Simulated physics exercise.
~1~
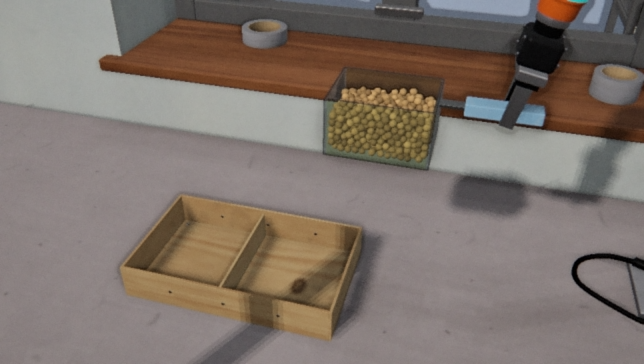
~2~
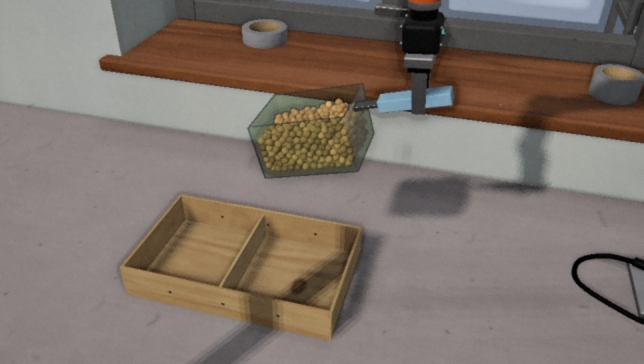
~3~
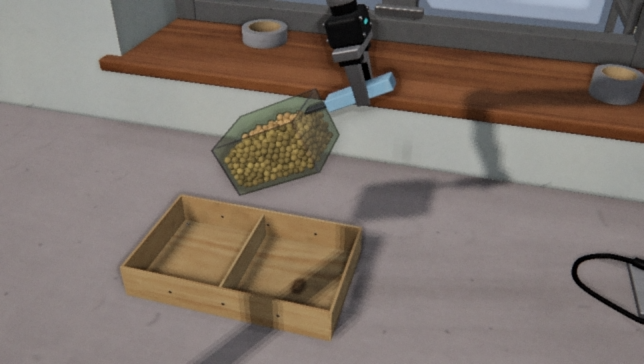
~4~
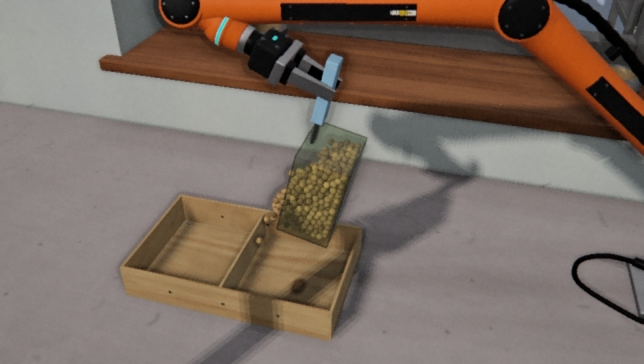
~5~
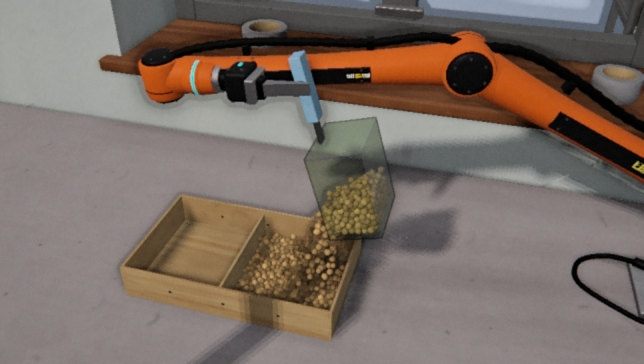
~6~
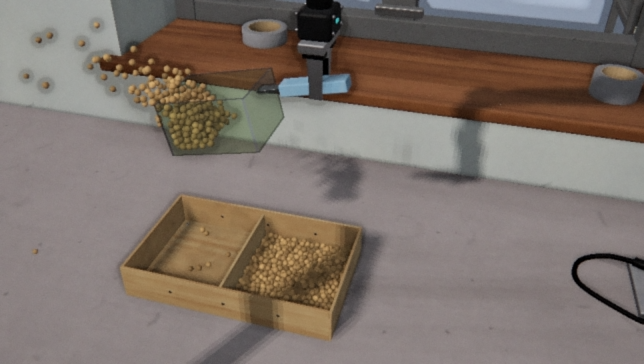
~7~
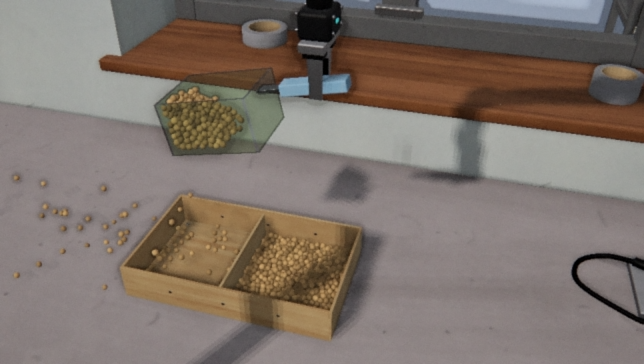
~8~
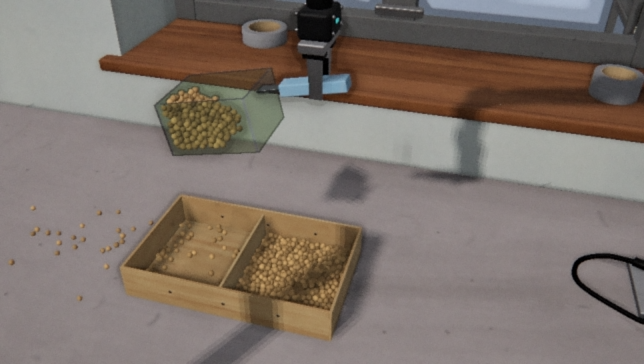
Orange robot arm tipping a clear box of chickpeas into a divided wooden crate, then swinging back and scattering some onto the table.
